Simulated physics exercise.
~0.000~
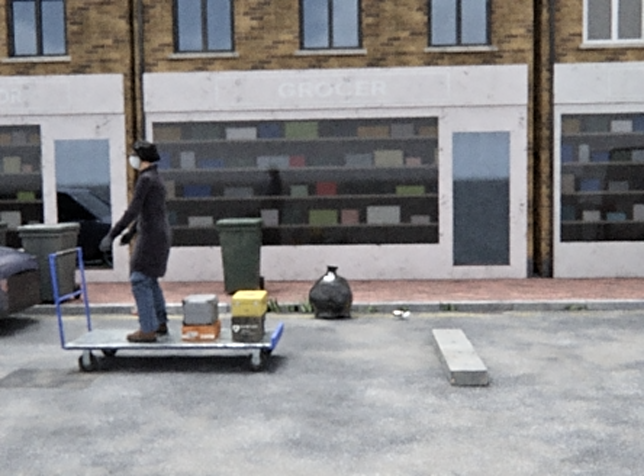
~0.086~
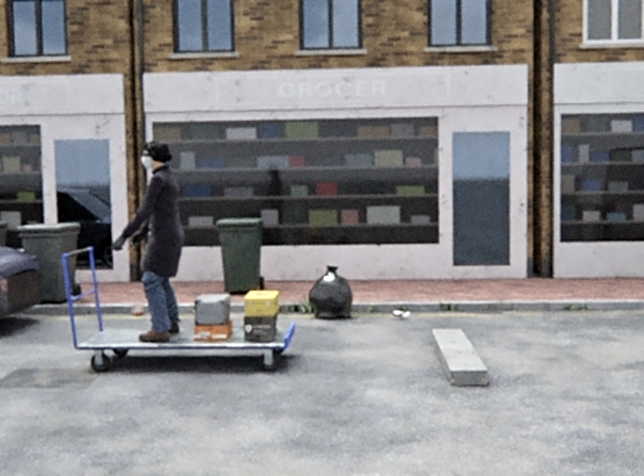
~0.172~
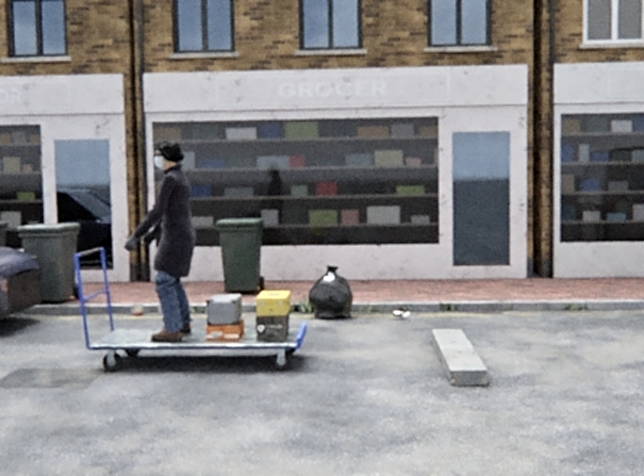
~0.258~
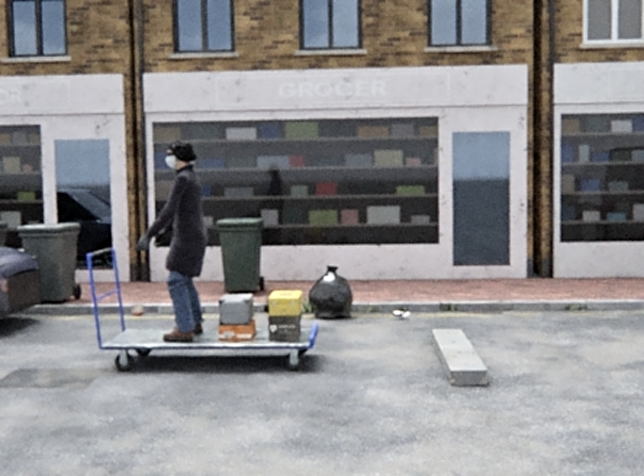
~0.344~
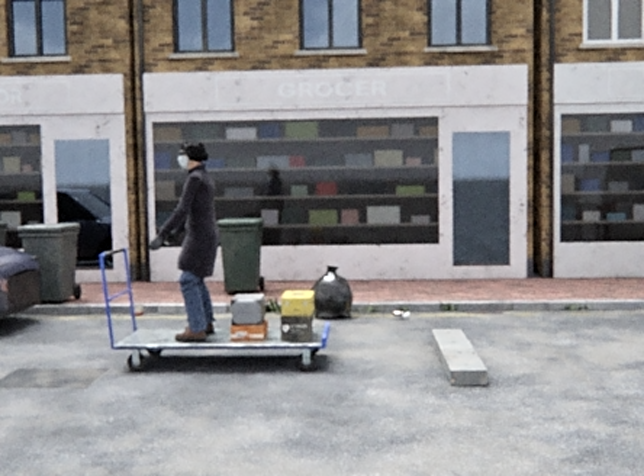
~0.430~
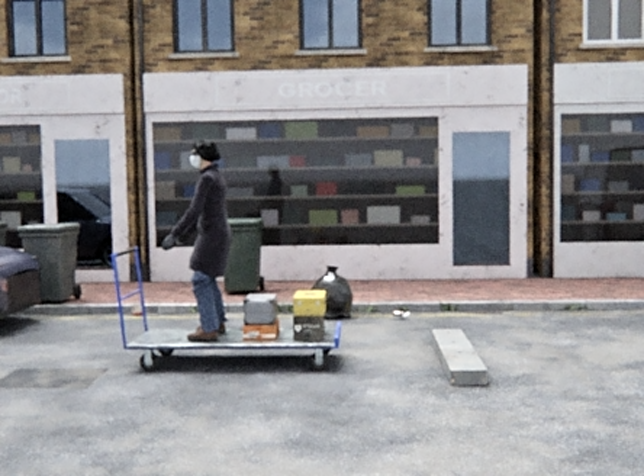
On a paved street outside a grocer's shop, a person in a dark coat, cap and face mask stands on a flat cart facing its blue handle as it rolls steadily right, carrying several small boxes past a green bin.
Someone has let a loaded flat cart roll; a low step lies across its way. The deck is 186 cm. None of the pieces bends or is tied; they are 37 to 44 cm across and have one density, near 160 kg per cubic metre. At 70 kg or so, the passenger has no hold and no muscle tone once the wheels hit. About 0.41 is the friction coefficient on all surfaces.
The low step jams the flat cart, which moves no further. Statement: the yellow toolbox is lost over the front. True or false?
True.
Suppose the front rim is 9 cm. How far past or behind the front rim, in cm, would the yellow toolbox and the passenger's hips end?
Rest positions from the front rim: Yellow 10 cm past; hips 30 cm behind.
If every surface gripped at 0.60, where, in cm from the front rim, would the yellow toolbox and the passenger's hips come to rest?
So the yellow load stays 10 behind while the hips end up 40 behind the front rim.
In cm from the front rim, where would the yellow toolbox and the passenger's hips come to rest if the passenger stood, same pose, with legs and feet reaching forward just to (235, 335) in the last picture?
The yellow one would end 10 cm past the front rim, while the hips stop 10 cm behind it.
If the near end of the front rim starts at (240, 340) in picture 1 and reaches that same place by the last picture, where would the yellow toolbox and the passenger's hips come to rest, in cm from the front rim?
In that case yellow 90 past, hips 20 past.
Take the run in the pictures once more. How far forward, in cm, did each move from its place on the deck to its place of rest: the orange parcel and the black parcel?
The orange one ends about 20 cm forward, the black one about 10 cm.
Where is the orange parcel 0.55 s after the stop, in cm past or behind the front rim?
Around 55 cm short of the front rim.
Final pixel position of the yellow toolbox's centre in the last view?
(464, 332).
Impact comes at 1.21 s.
After 1.46 s the yellow toolbox is 4 cm behind the rim, tilted 0°, near (445, 302) in the last picture's view.
After 1.76 s the yellow toolbox is 6 cm past the rim, tilted 65°, near (456, 309) in the last picture's view.
After 2.21 s the yellow toolbox is 9 cm past the rim, tilted 90°, near (459, 332) in the last picture's view.
When all is still (4.5 s), past the rim, yellow toolbox; behind it, orange parcel, grey suitcase, black parcel and the passenger's hips.
